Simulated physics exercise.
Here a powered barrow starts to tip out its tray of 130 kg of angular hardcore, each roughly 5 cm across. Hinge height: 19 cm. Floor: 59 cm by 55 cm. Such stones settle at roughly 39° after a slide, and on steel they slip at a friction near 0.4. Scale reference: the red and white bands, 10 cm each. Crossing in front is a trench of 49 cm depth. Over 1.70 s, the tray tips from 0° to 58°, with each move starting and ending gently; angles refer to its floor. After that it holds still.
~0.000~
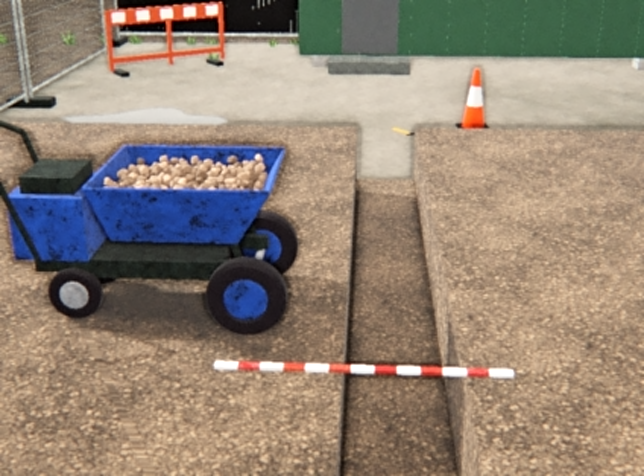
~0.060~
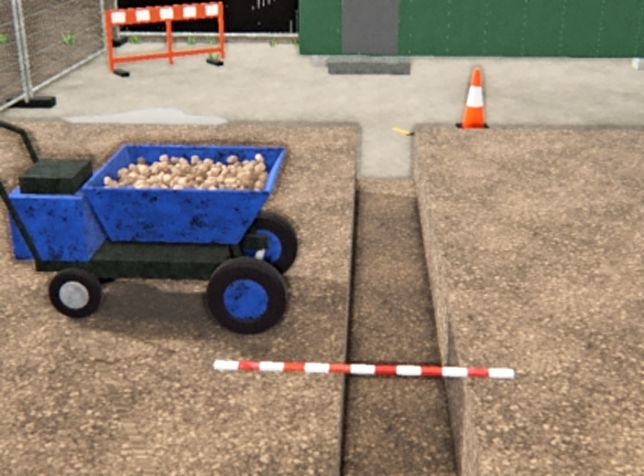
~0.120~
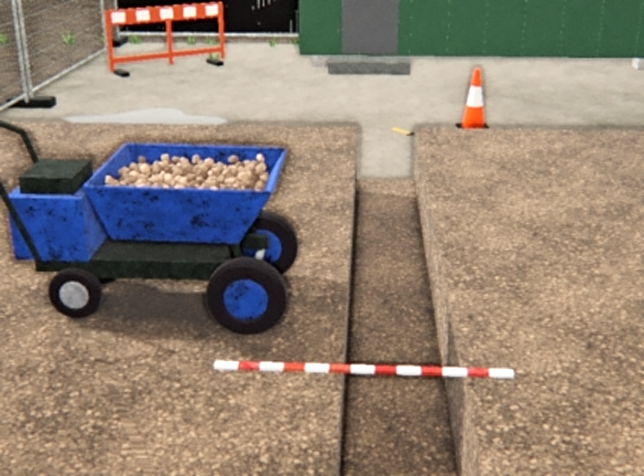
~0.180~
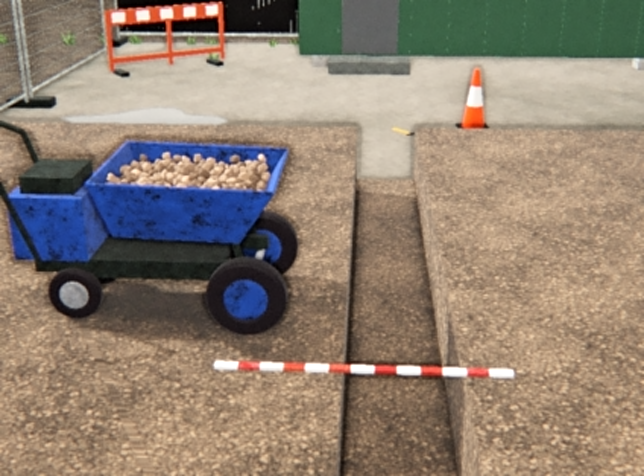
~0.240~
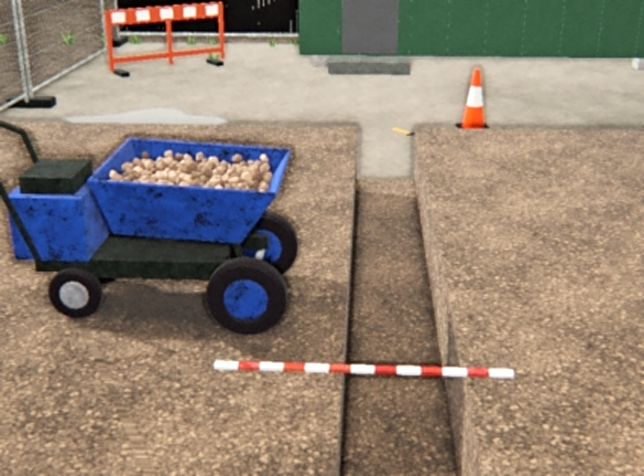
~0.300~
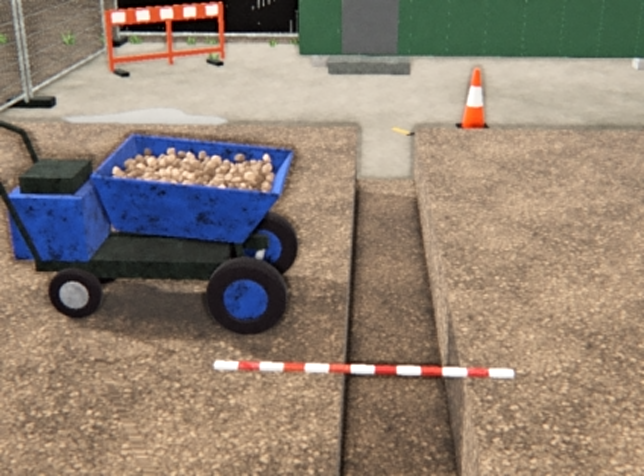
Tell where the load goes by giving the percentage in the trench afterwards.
About 15 per cent of the load is in the trench.
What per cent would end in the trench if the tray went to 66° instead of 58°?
I'd guess some 45 in a hundred.
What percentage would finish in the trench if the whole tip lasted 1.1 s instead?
25 %.
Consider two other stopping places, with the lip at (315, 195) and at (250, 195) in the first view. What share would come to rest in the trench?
It comes to about 15 and 15 in a hundred.
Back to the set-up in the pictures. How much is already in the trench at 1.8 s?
Around 0 per cent of it, at that instant.
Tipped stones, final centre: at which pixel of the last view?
Roughly at pixel (408, 393).
After 1.3 s the floor is at 49°; 100 % in the tray; the foremost stones are at (338, 219).
After 1.8 s the floor is at 58°; 98 % in the tray, 2 % in the trench; the foremost stones are at (392, 298).
After 2.2 s the floor is at 58°; 92 % in the tray, 8 % in the trench; the foremost stones are at (440, 397).
After 4.1 s the floor is at 58°; 85 % in the tray, 15 % in the trench; the foremost stones are at (442, 389).
